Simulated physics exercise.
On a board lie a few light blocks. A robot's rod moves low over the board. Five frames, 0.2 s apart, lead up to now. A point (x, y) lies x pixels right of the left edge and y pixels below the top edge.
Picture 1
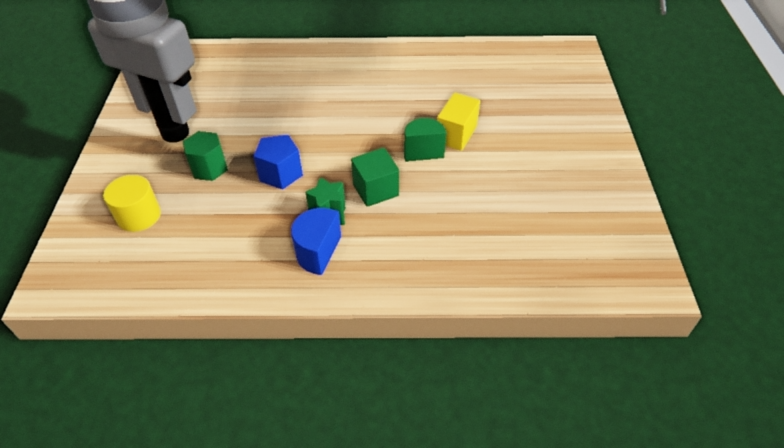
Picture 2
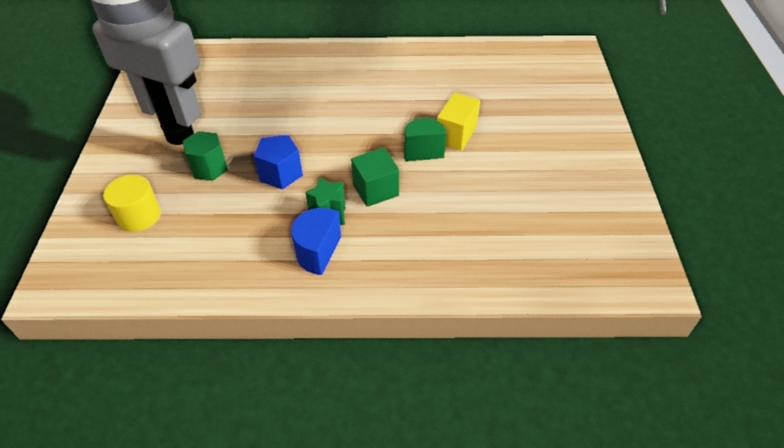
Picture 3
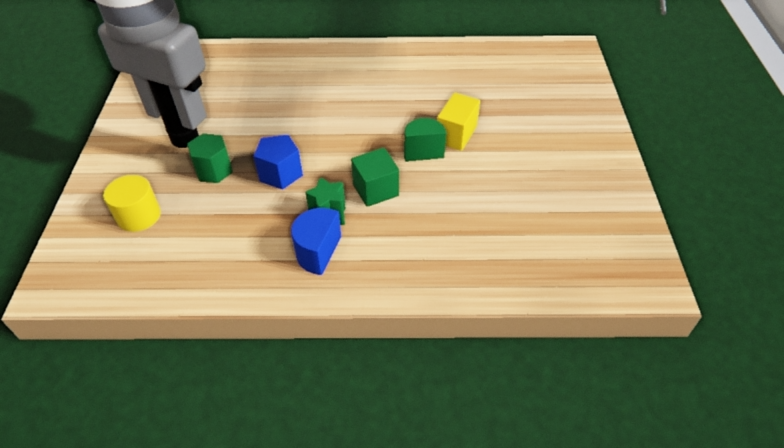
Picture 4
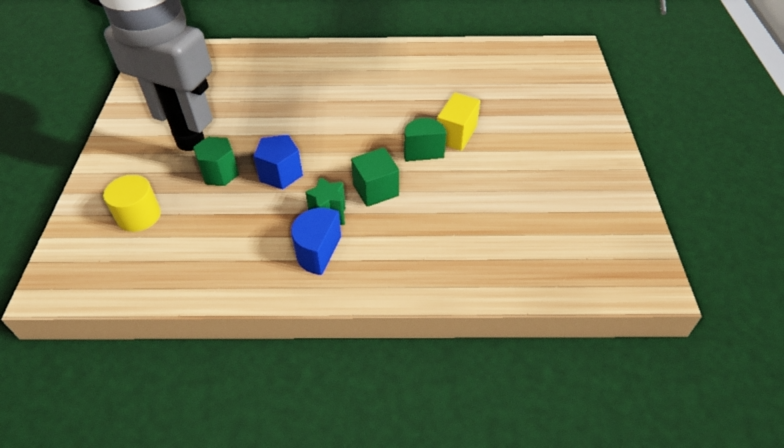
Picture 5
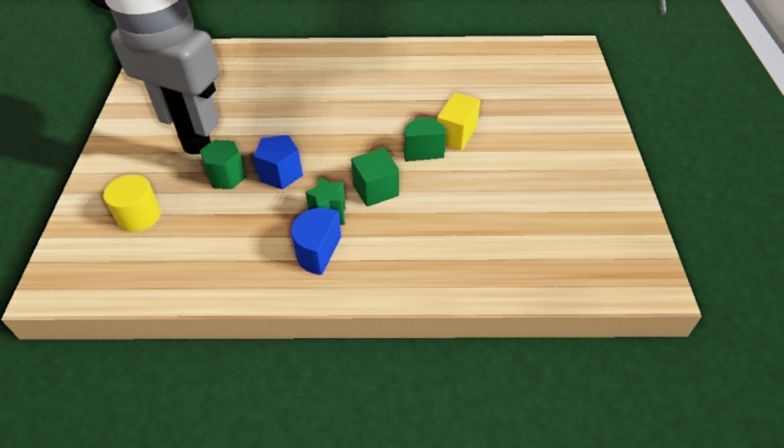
The clip shows a robot's dark rod moving slightly right over a wooden board of yellow, blue and green blocks, then pushing the green hexagonal block a short way right toward the blue pentagonal block, while the other blocks stay still.
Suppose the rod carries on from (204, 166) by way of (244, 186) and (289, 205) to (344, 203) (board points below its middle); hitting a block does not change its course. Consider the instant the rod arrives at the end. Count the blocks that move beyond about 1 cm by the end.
A group of three or more is moved.
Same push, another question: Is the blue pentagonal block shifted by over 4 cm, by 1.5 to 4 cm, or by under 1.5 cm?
My prediction: Between 1.5 and 4 cm.
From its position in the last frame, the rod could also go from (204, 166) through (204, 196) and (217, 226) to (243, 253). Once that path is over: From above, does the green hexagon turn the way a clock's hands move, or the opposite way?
The block spins anticlockwise.
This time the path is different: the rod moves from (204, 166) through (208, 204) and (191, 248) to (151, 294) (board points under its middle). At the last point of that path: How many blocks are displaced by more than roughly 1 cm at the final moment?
By the end of the path, one block has moved more than about a centimetre.
On the path given first. One third of the way, rod at (240, 168); green hexagon at (262, 175); blue pentagonal block at (290, 152), turned 55° anticlockwise.
Two thirds of the way, rod at (286, 186); green hexagon at (303, 199), turned 30° clockwise; blue pentagonal block at (292, 152), turned 65° anticlockwise; green star-shaped block at (339, 195), turned 40° anticlockwise.
At the end, rod at (342, 184); green hexagon at (322, 205), turned 50° clockwise; blue pentagonal block at (292, 153), turned 65° anticlockwise; blue D-shaped block at (324, 238), turned 20° clockwise; green star-shaped block at (357, 197), turned 55° anticlockwise.
